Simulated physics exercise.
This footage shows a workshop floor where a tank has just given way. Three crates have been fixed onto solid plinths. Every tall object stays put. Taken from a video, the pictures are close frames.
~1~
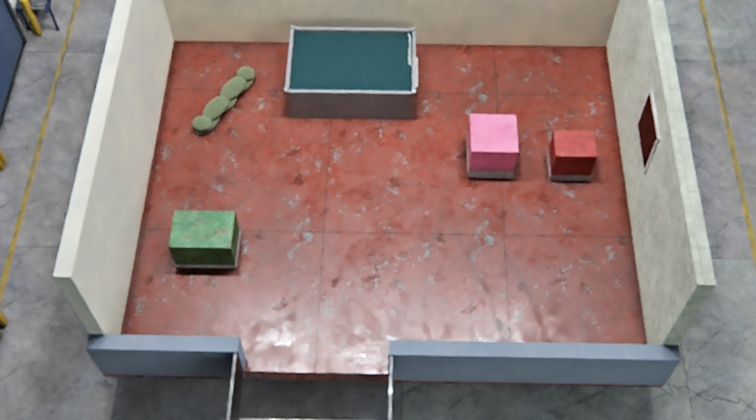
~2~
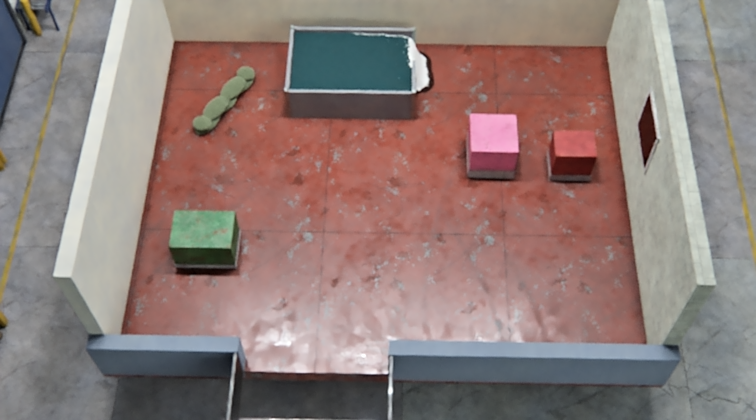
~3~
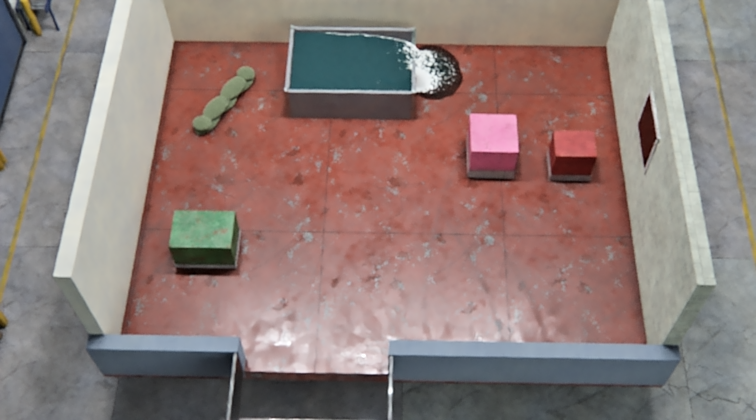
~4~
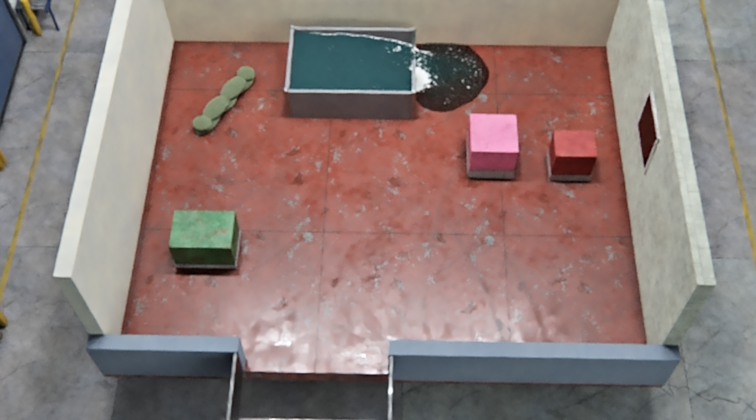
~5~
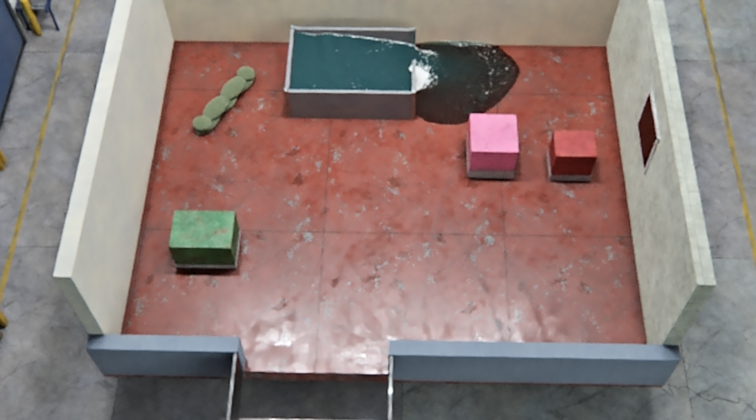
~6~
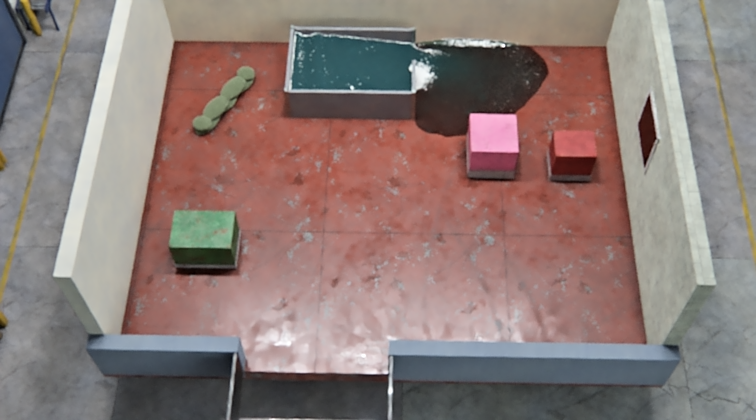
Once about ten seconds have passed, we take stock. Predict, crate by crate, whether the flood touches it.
Most likely the green crate remains untouched; most likely the pink crate remains untouched; most likely the red crate gets water on it.
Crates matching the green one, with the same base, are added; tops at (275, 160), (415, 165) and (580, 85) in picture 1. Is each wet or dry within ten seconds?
Crate one avoids the flood; crate two avoids the flood; crate three is touched by the flood.
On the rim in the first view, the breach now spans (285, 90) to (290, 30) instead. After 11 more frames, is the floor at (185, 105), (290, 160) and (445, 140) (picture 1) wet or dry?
Taken in turn, that's reached, not reached, and finally not reached.
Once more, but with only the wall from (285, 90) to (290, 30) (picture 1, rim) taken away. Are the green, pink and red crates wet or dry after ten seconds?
Green: Flooded, pink: Clear, red: Clear.
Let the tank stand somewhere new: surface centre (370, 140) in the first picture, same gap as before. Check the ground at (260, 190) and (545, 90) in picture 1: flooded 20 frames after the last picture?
Note: Point one missed by the flow; point two reached by the flow.
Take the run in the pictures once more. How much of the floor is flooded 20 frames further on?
That works out at 25 %.
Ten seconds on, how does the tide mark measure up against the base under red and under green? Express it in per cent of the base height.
130 and 40 per cent, roughly.
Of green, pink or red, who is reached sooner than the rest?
Answer: The pink-painted one.
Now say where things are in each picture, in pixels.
In the first picture, the water tank at (352, 62) is whole and still.
In the second picture, the front is at (424, 89), out from the gap at (412, 63).
In the third picture, water pours out at (412, 65) and has run to (457, 82).
In the fourth picture, the front is at (483, 80), out from the gap at (412, 65).
In the fifth picture, the front is at (514, 70), out from the gap at (412, 65).
In the sixth picture, water pours out at (412, 65) and has run to (540, 63).
A moment on, water covers 15 % of the floor; the green crate not reached, the pink crate water round its plinth, the red crate water round its plinth.
Next, water covers 15 % of the floor; the green crate not reached, the pink crate water round its plinth, the red crate water round its plinth.
Then, water covers 25 % of the floor; the green crate not reached, the pink crate water round its plinth, the red crate water round its plinth.
Later, water covers 40 % of the floor; the green crate not reached, the pink crate water round its plinth, the red crate water round its plinth.
In the end, water covers 75 % of the floor; the green crate stayed above the water, the pink crate stayed above the water, the red crate was topped.
